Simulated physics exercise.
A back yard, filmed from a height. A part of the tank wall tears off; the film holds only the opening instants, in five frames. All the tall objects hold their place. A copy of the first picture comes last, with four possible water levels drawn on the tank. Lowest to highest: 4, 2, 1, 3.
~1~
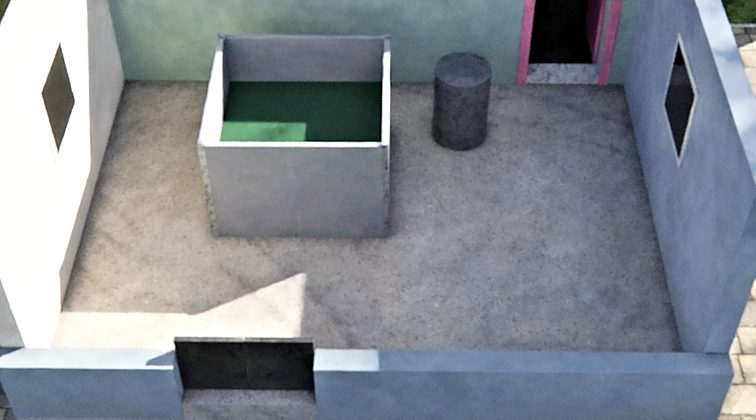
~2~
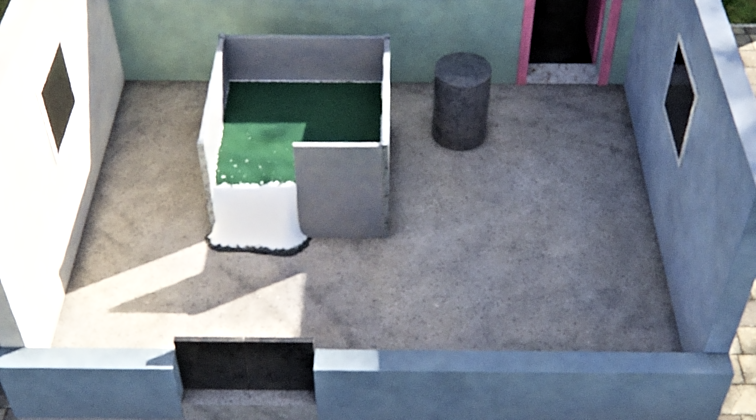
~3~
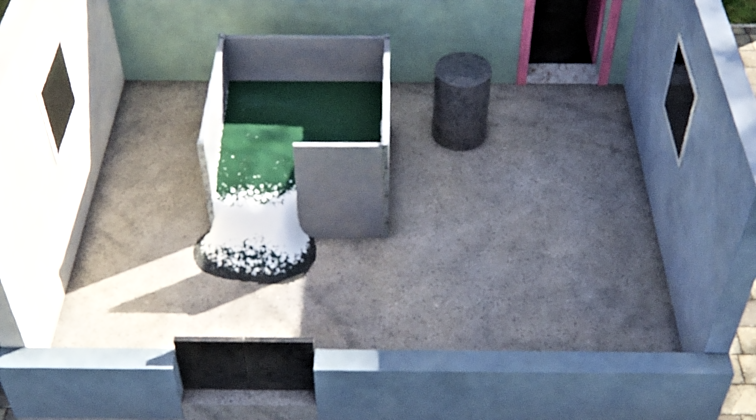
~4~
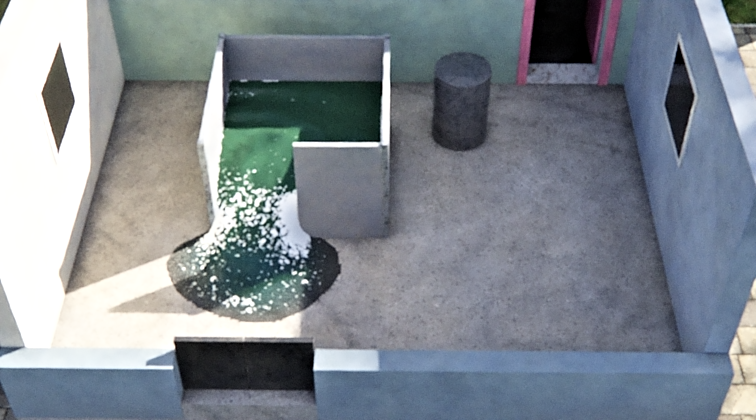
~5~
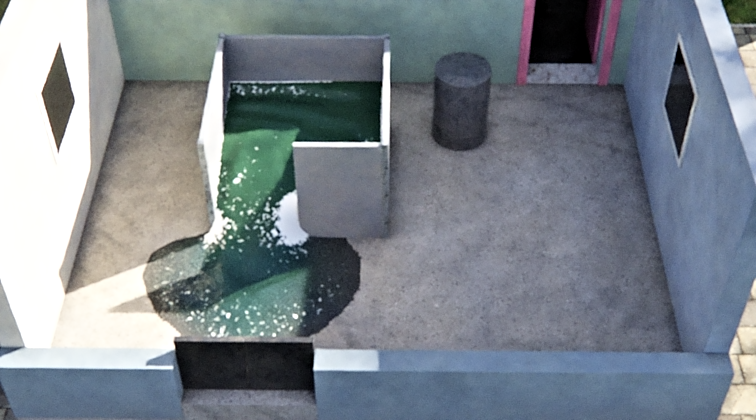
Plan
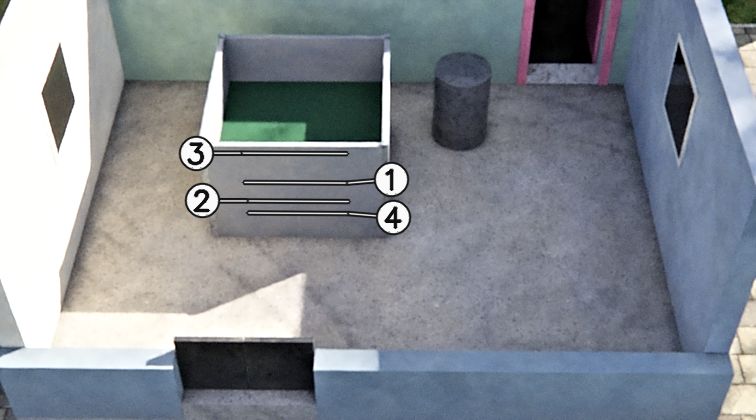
Green water pours from an opening in a gray tank and spreads across the yard.
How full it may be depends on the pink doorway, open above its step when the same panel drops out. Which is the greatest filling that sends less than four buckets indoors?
That is line 1.
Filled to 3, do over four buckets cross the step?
Yes, that goes wrong.
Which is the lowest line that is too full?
Line 3.
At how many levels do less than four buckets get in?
Three.
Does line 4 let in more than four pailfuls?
No.
On the marked copy, 1 at (296, 182); 2 at (297, 201); 3 at (293, 153); 4 at (298, 213); from the bottom up 4, 2, 1, 3.
With 1, a splash gets over, under a bucket.
With 2, nothing gets over.
With 3, about 9 bucketfuls get in.
With 4, nothing gets over.
